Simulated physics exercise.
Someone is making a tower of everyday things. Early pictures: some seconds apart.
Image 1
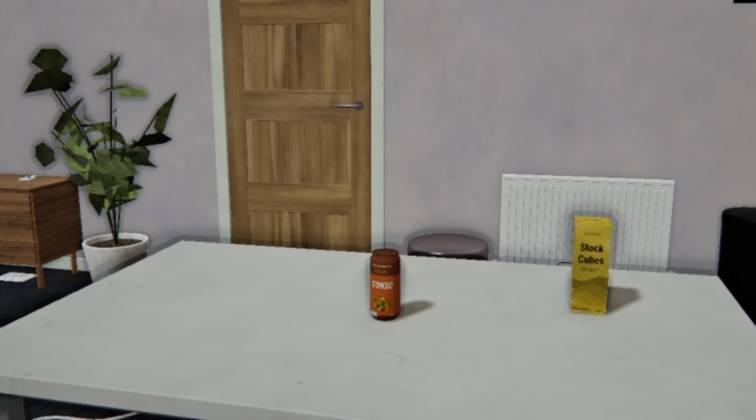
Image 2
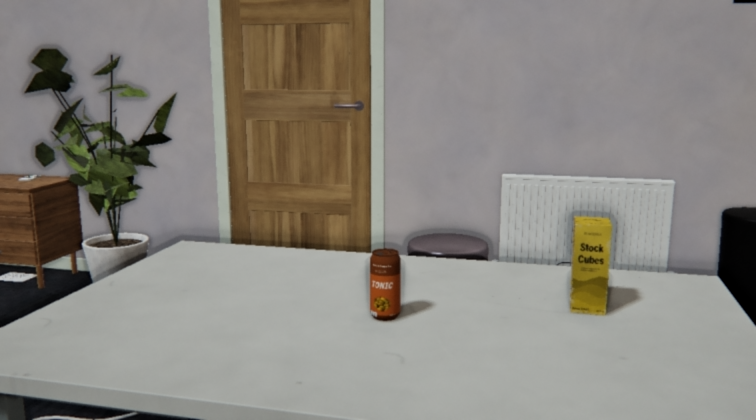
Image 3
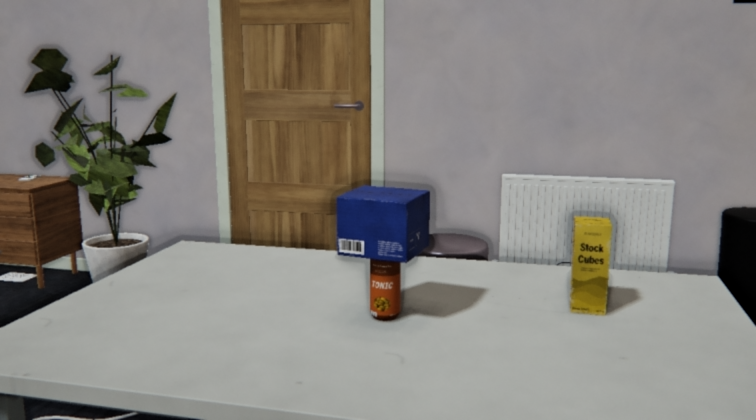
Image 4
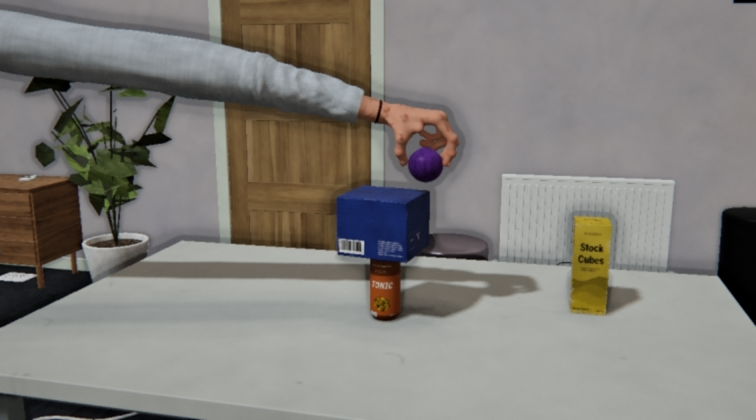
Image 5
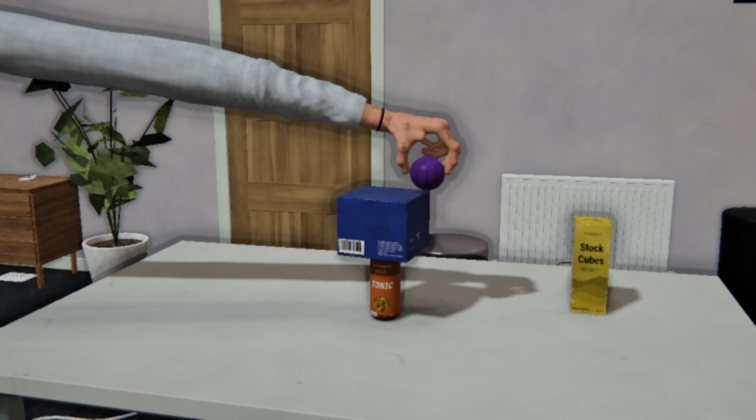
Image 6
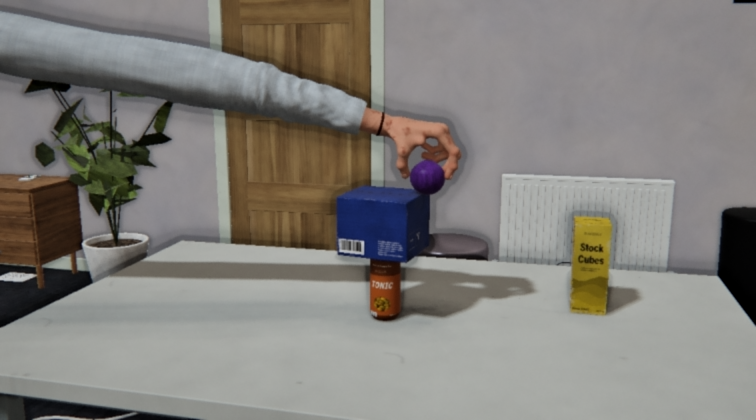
The clip opens on a white table with an orange can near the middle and a yellow carton to the right. A blue box then appears on top of the can. Next, an arm in a grey sleeve reaches in from the left, holding a purple ball-shaped object, and lowers it slightly above the box's right side.
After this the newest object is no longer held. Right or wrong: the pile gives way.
Right.
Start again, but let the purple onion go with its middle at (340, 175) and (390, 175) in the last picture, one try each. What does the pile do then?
Case A: It comes down; case B: It does not fall.
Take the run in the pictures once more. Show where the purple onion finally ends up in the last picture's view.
At about (474, 310).
Then, 0.40 s later than the last frame, purple onion now fallen.
Then, 0.50 s later than the last frame, things are still on the move.
When it is over, fallen, purple onion; the other 3 as before. End places, in pixels of the last picture, purple onion near (474, 310). The pile comes apart.
